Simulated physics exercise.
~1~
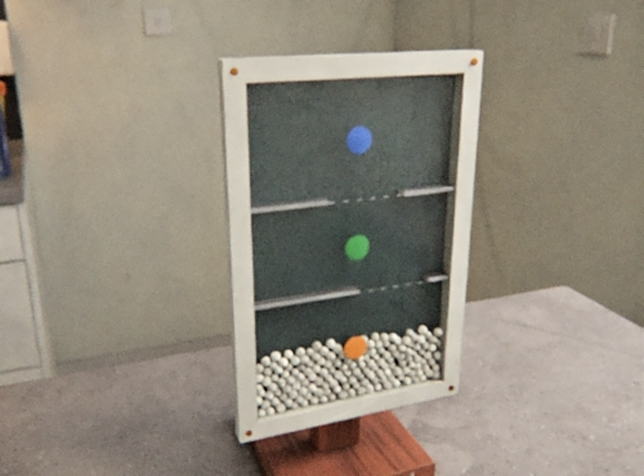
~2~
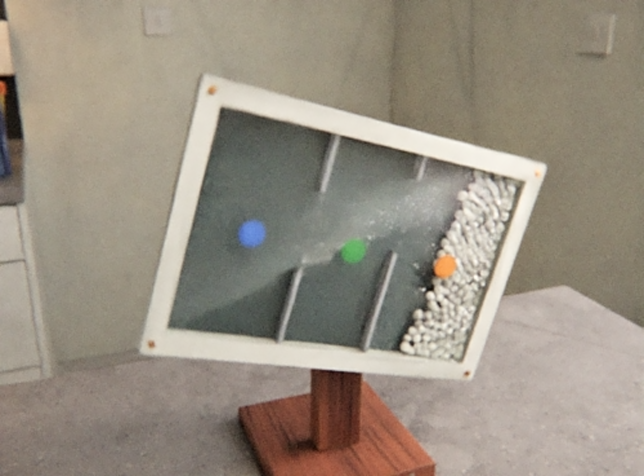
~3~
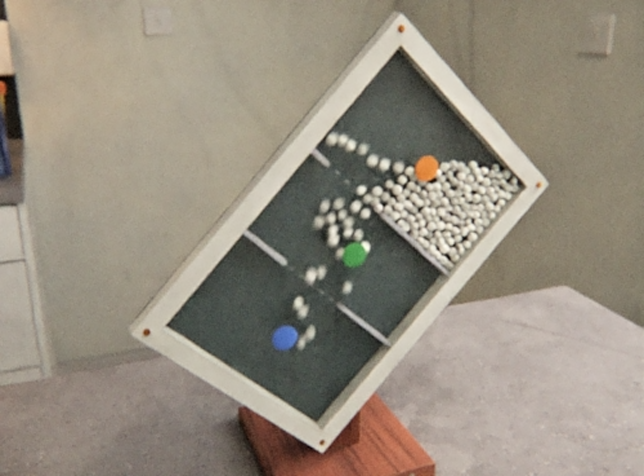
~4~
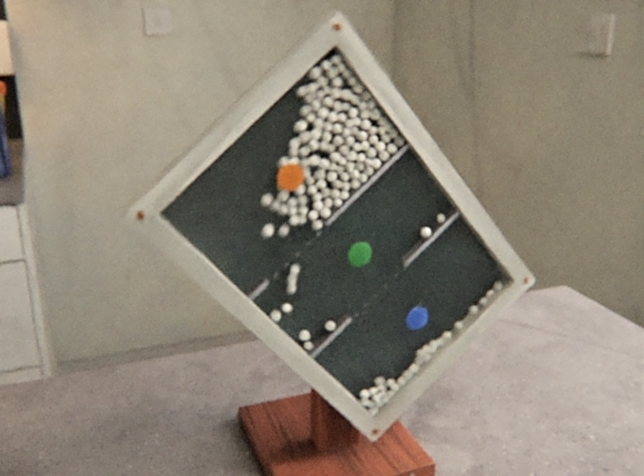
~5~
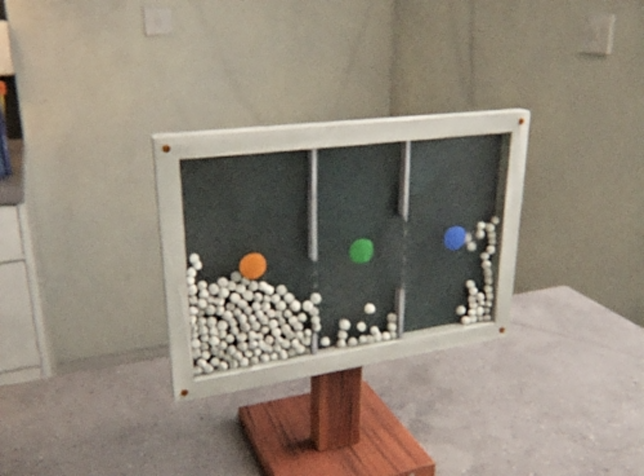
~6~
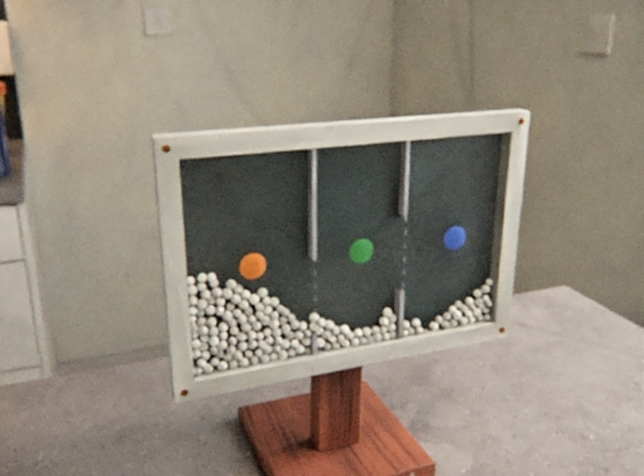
A pale-framed case of small white beads on a wooden stand turns anticlockwise through three quarters of a turn, spilling some beads through gaps between its chambers, and stops on its side, where they settle mostly by the orange sticker at left, with fewer by green and blue.
